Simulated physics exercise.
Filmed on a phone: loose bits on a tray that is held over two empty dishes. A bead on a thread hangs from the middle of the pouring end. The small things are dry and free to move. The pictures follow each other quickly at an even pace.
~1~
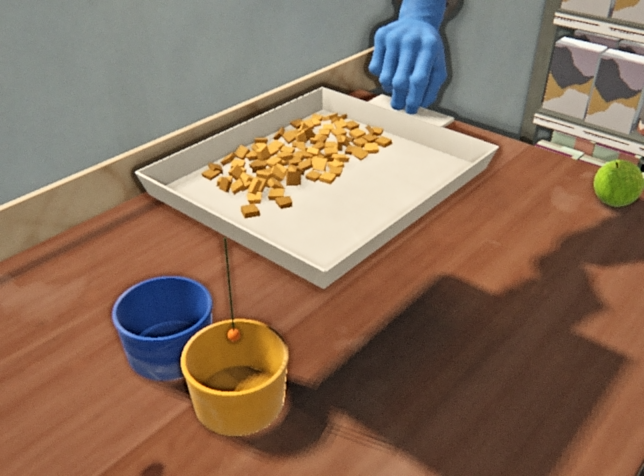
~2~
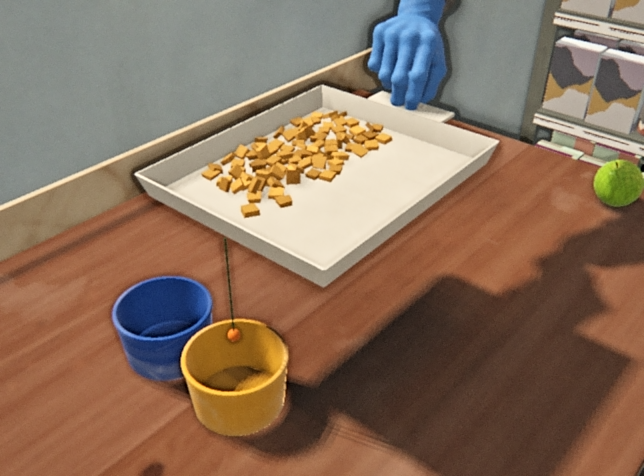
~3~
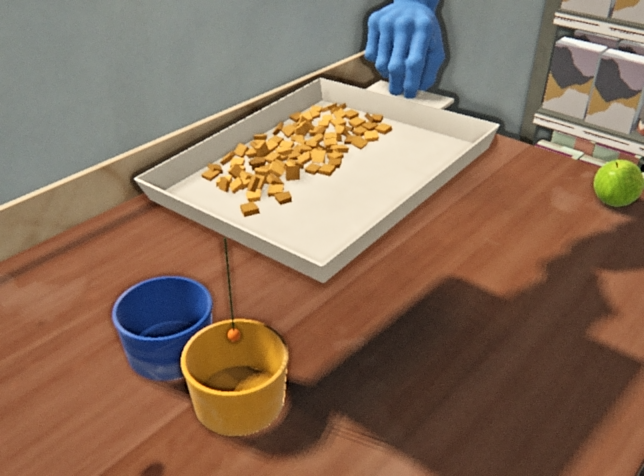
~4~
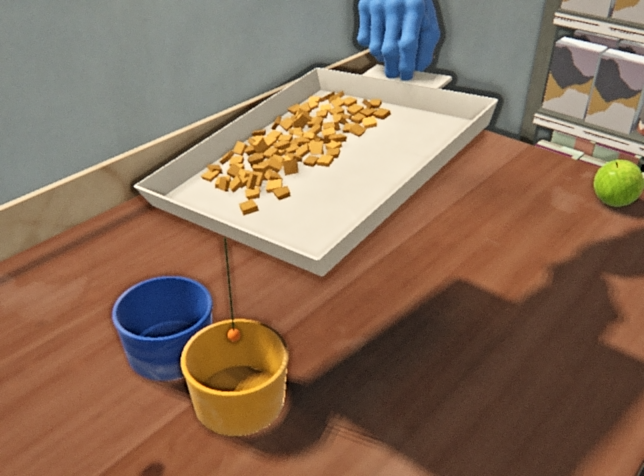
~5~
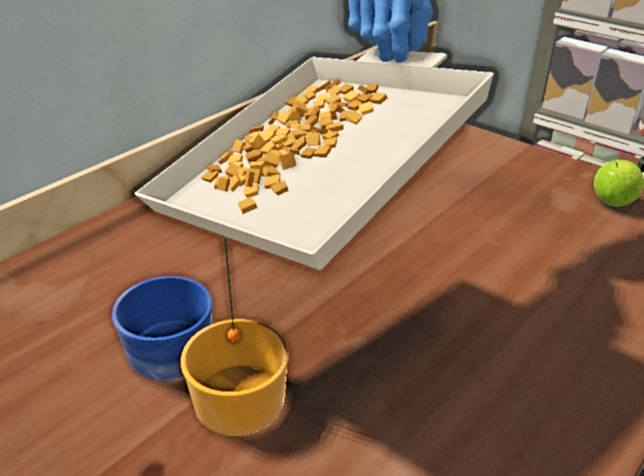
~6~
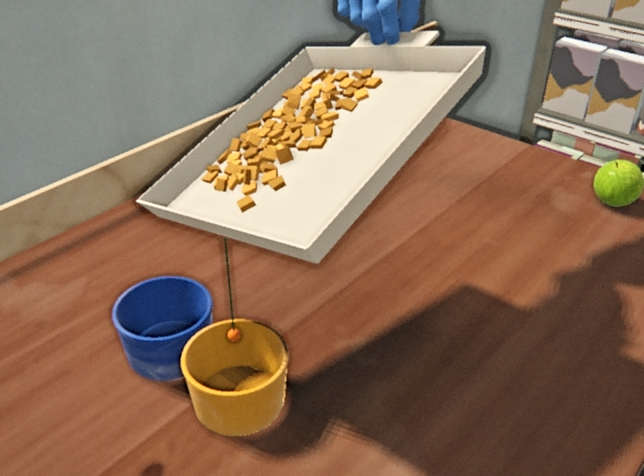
On a wooden tabletop, a blue-gloved hand grips a white tray of small golden-brown squares above a blue dish and a yellow dish, then gradually raises the tray's far end, tilting it toward the viewer while the squares stay clustered.
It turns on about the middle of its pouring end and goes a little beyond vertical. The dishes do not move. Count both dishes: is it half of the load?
The two hold over half of the load.
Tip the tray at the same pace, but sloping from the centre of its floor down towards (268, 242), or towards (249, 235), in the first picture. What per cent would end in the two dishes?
Roughly 10 per cent, and 20 per cent.
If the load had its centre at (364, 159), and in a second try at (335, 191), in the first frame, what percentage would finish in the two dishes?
About 80 and 90 per cent.
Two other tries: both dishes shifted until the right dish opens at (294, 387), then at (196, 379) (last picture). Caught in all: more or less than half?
In turn: Below a half; below a half.
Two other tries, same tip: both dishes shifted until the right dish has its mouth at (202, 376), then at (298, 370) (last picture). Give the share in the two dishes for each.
Near 10 % and 40 %.
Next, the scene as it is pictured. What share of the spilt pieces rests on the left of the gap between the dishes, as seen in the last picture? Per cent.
Some 30 per cent.
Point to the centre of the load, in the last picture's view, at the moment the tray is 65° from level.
Near (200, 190).
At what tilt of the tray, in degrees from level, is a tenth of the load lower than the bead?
At about 85°.
Shortly afterwards, tray tipped steeply; the whole lot on the tray.
Next, tray tipped past a quarter turn; near half on the tray; near a third in the left dish; a little outside both; a little in the air.
Some moments later, tray tipped past a quarter turn; only a few in the right dish; near two thirds in the left dish; near a third outside both.
In the end, tray tipped past a quarter turn; only a few in the right dish; near two thirds in the left dish; near a third outside both.
